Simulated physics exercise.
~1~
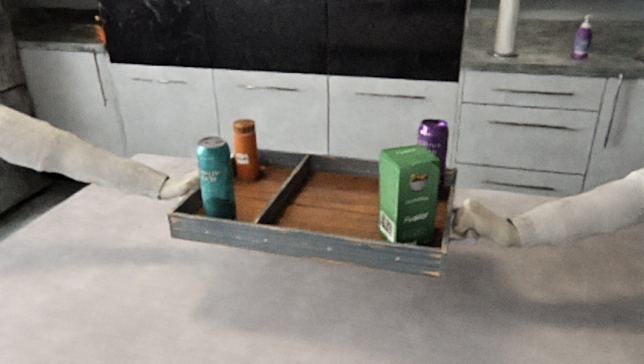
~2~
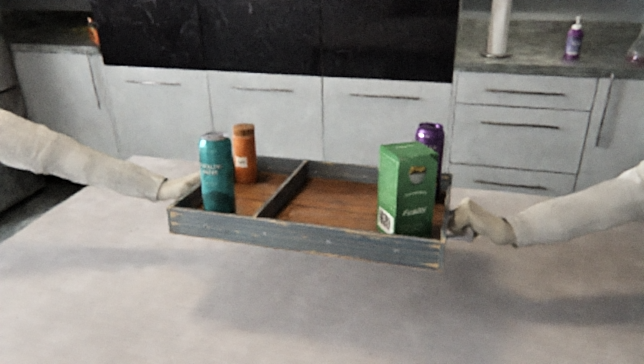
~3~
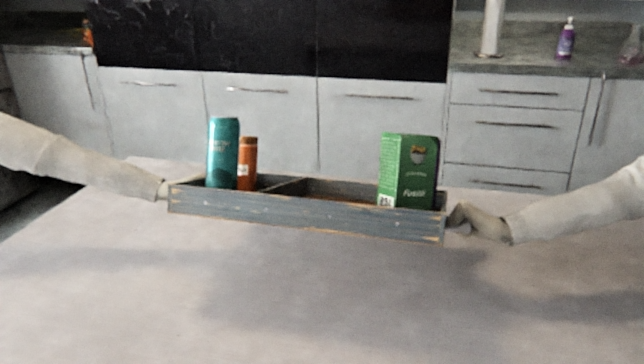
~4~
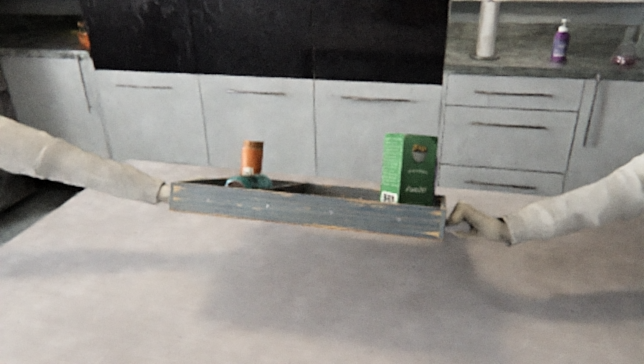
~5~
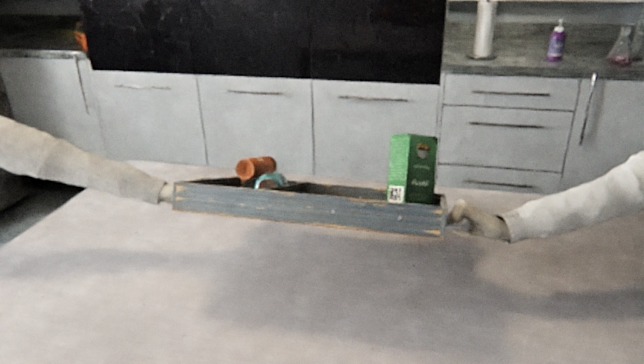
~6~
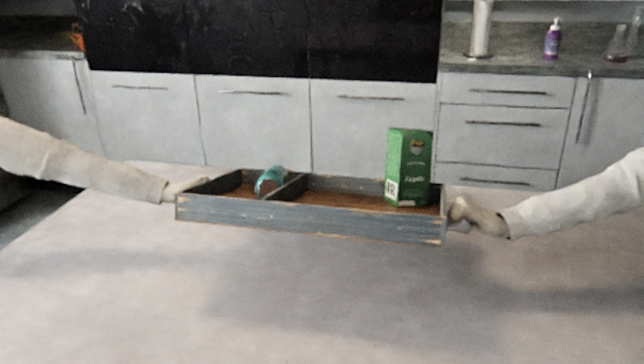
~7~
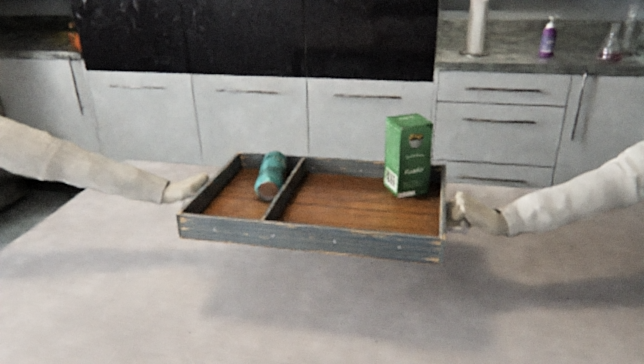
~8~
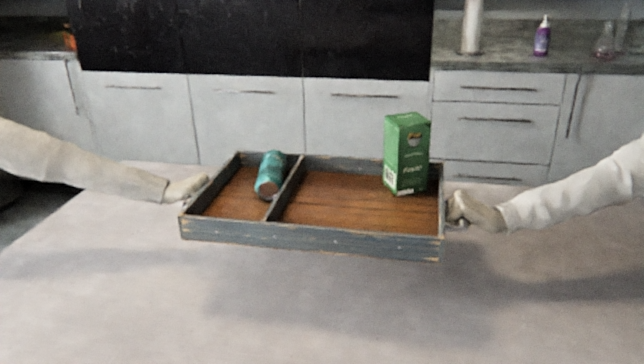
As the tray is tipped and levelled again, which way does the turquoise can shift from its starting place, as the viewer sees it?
The turquoise can shifts to the right, ending on its side next to the tray's cross bar.
